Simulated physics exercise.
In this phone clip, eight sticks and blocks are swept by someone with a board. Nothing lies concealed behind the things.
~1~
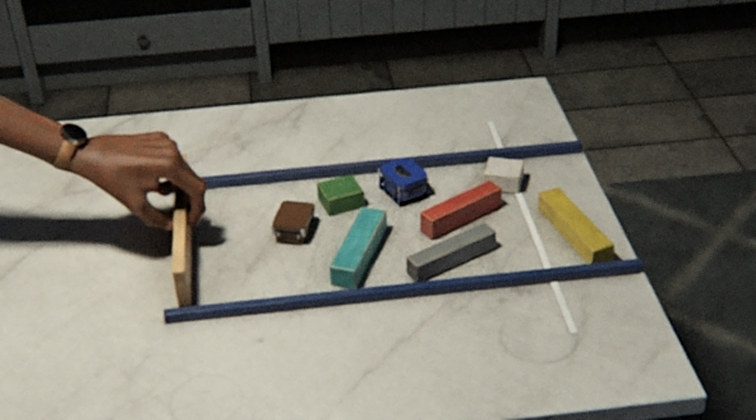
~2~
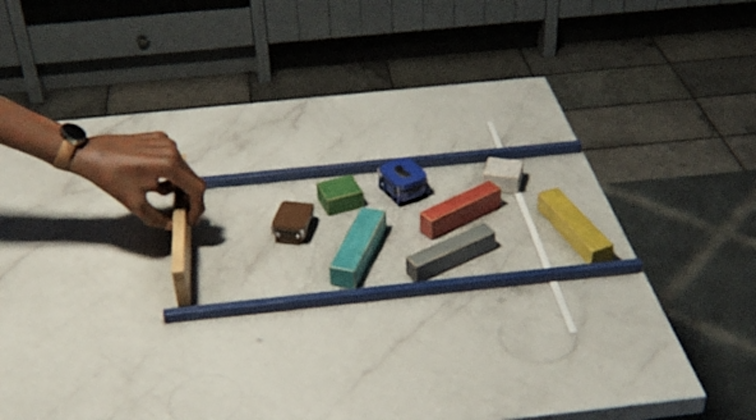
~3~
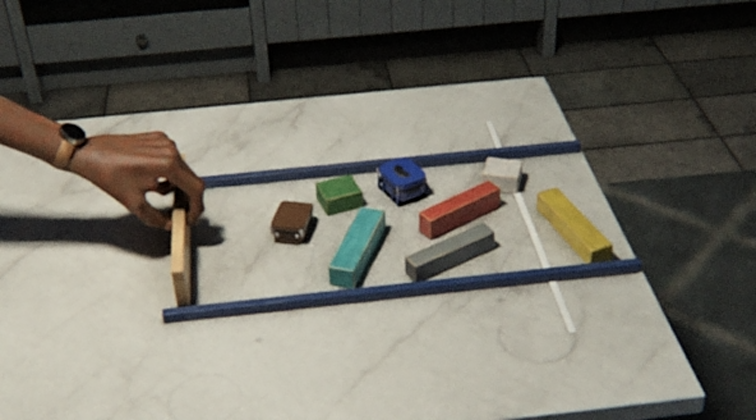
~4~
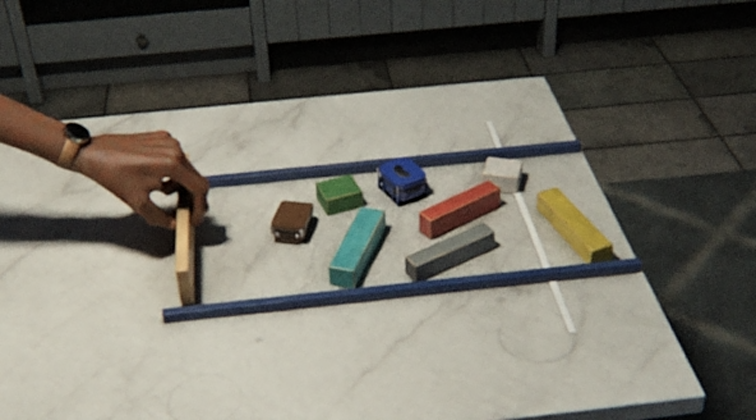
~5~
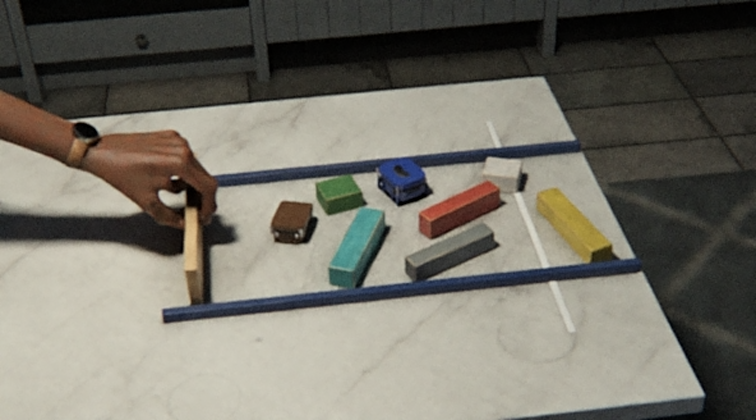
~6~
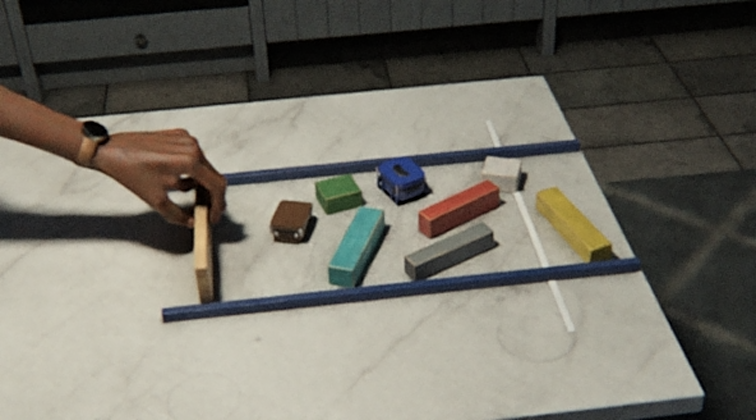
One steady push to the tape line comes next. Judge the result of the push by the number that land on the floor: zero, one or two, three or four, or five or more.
Pieces that go over the edge: One, or two at most.
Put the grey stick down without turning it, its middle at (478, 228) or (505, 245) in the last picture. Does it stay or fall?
In that order: Stays aboard, then stays aboard.
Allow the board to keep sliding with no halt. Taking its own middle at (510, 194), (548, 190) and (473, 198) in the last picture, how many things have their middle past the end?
1; 4; 0.
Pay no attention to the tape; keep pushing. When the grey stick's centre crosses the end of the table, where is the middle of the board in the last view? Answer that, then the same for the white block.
The grey stick puts it at (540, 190), the white block at (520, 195).
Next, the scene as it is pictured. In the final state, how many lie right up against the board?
Count recorded: 3.
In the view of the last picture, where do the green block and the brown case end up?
The one named first is at (525, 166), the next at (536, 194).
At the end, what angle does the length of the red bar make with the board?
About 25 degrees.
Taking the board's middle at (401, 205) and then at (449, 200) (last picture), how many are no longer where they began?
First 6, then 8.
Early on, none off yet; yellow bar at rest near (572, 225); white block at rest near (502, 174); red bar at rest near (459, 208).
A while later, none off yet; yellow bar at rest near (572, 225); white block at rest near (502, 174); red bar travelled a little near (481, 212).
Further along, none off yet; yellow bar travelled a little near (606, 220); white block travelled about its own width near (552, 167); red bar travelled about its own width near (552, 205).
Finally, the number that fall off is one or two; lost, white block and yellow bar.
